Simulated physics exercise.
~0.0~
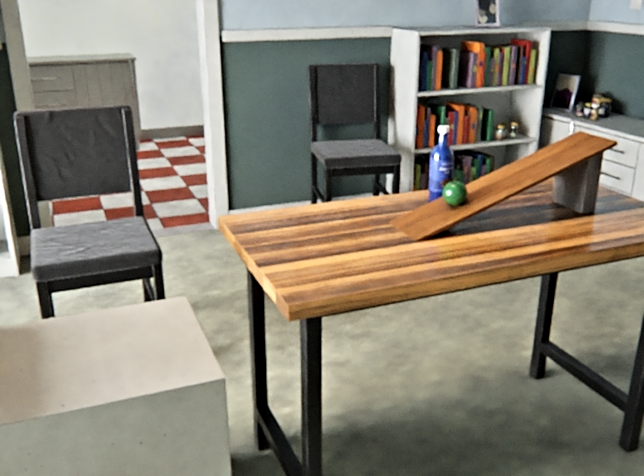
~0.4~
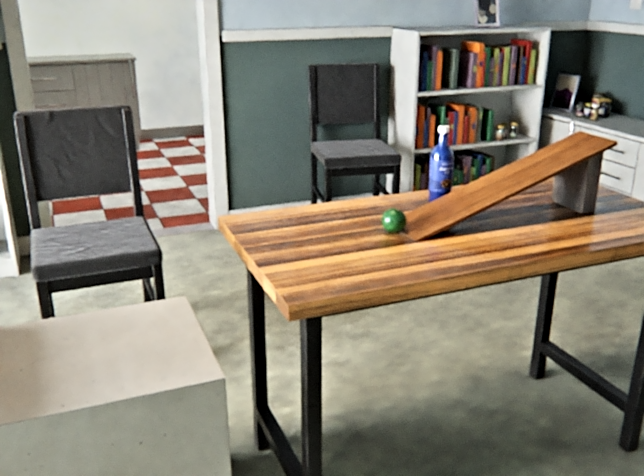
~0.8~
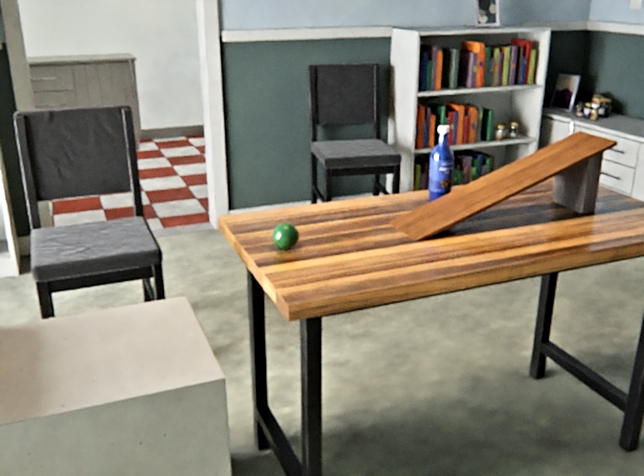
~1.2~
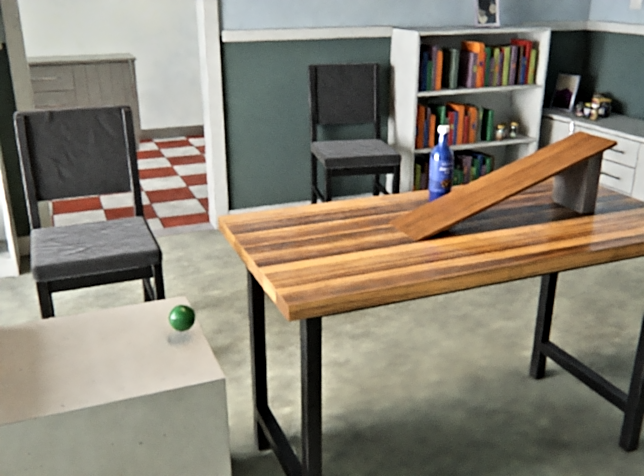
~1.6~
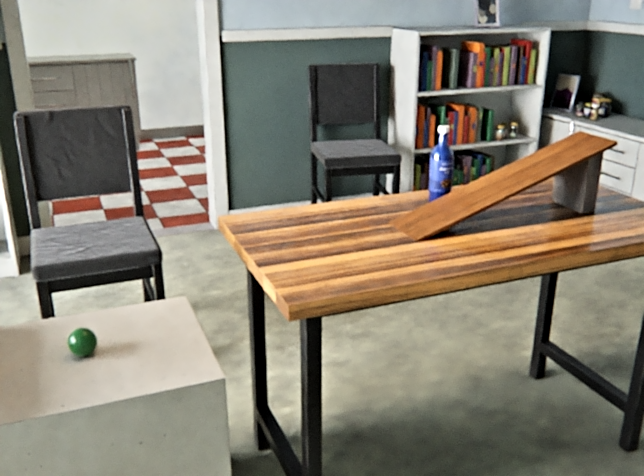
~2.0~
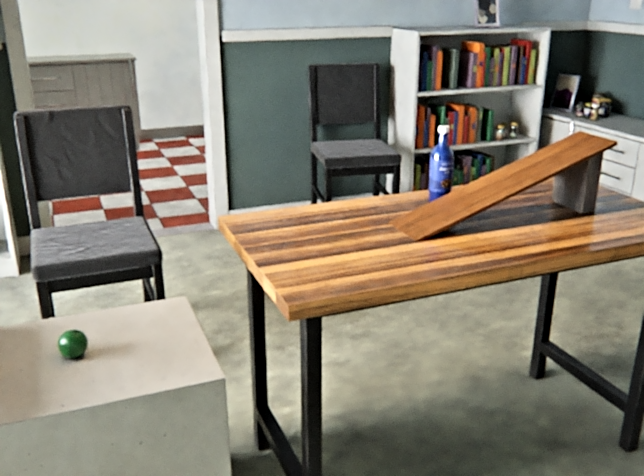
A wooden table holds a ramp as a green apple rolls left onto a lower block.
